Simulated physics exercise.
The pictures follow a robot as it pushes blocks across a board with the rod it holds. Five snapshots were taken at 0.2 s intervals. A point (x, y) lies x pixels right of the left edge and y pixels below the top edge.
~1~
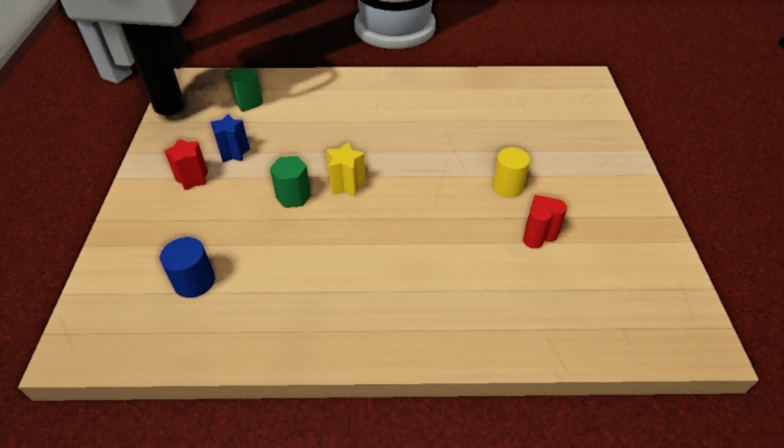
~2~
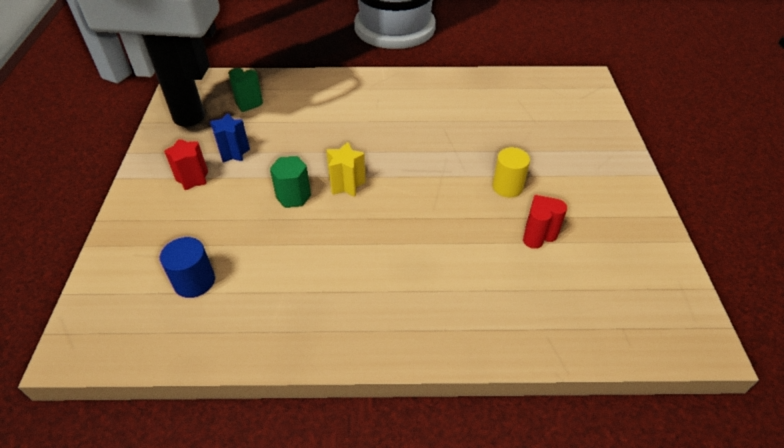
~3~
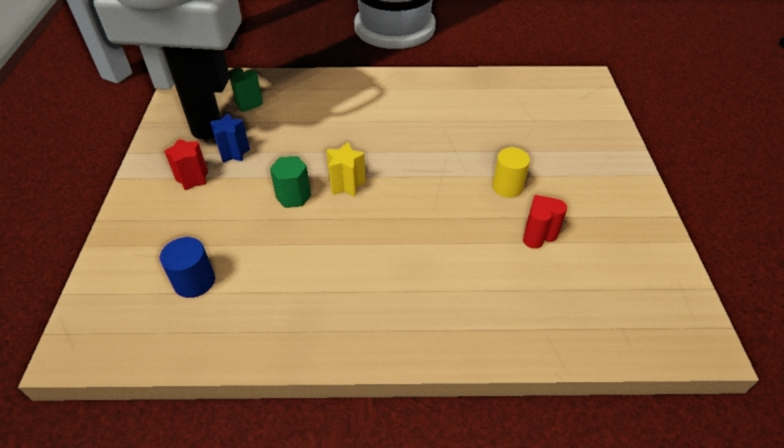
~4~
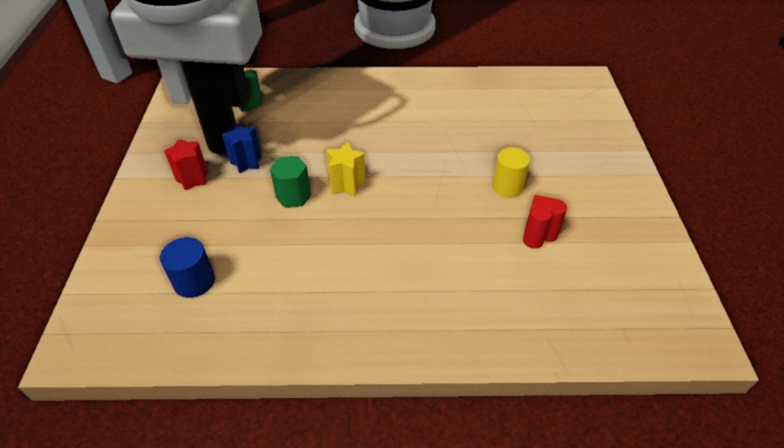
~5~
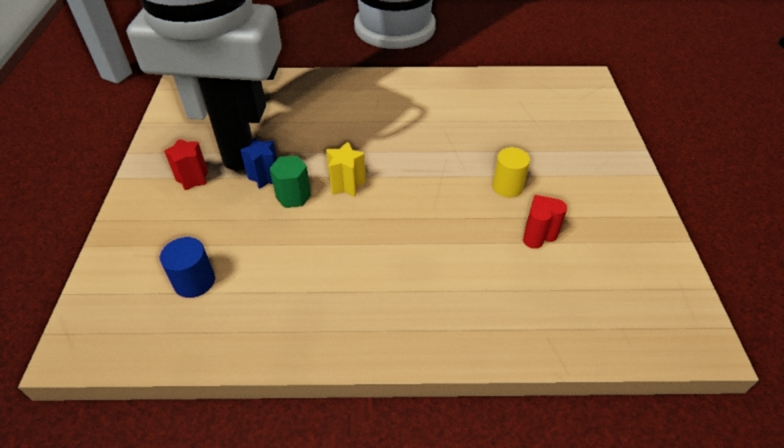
At first, a black rod on a gray robotic arm stands near the upper left corner of a wooden board scattered with colored blocks. The rod slides toward the lower right until it reaches the blue star, then pushes it a short way toward the green hexagonal block while the others stay put.
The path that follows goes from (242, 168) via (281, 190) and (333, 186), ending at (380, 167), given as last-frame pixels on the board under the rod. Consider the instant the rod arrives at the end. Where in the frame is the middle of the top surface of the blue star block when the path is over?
The answer is (358, 169).
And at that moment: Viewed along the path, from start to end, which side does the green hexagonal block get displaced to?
The green hexagonal block is shifted sideways to the right, facing along the path from start to end.
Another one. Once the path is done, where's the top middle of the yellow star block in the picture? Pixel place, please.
My estimate: (408, 147).
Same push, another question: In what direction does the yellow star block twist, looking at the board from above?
The block spins anticlockwise.
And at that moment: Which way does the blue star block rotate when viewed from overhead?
Prediction: Clockwise.
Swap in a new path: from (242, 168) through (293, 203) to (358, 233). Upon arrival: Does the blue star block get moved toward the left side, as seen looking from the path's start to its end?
In short: Yes.
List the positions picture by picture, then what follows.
In the first picture, tip of the rod (170, 106), middles of tops, red star block (182, 149), blue star block (226, 124), green hexagonal block (288, 167), yellow star block (344, 155).
In the second picture, rod (189, 117), nothing pushed.
In the third picture, rod (208, 130), nothing pushed.
In the fourth picture, rod (224, 144), blue star block (239, 133).
In the fifth picture, rod (240, 160), red star block (182, 149), blue star block (258, 148), green hexagonal block (288, 167), yellow star block (344, 155).
The first path, step by step. One third of the way, rod (280, 181); blue star block (305, 165), turned 15° anticlockwise; green hexagonal block (324, 182), turned 30° clockwise.
Two thirds of the way, rod (332, 177); blue star block (351, 171), turned 15° clockwise; green hexagonal block (356, 193), turned 60° clockwise; yellow star block (369, 153), turned 75° anticlockwise.
At the end, rod (380, 159); red star block unmoved; blue star block (358, 169), turned 40° clockwise; green hexagonal block (356, 194), turned 60° clockwise; yellow star block (408, 147), turned 35° anticlockwise.
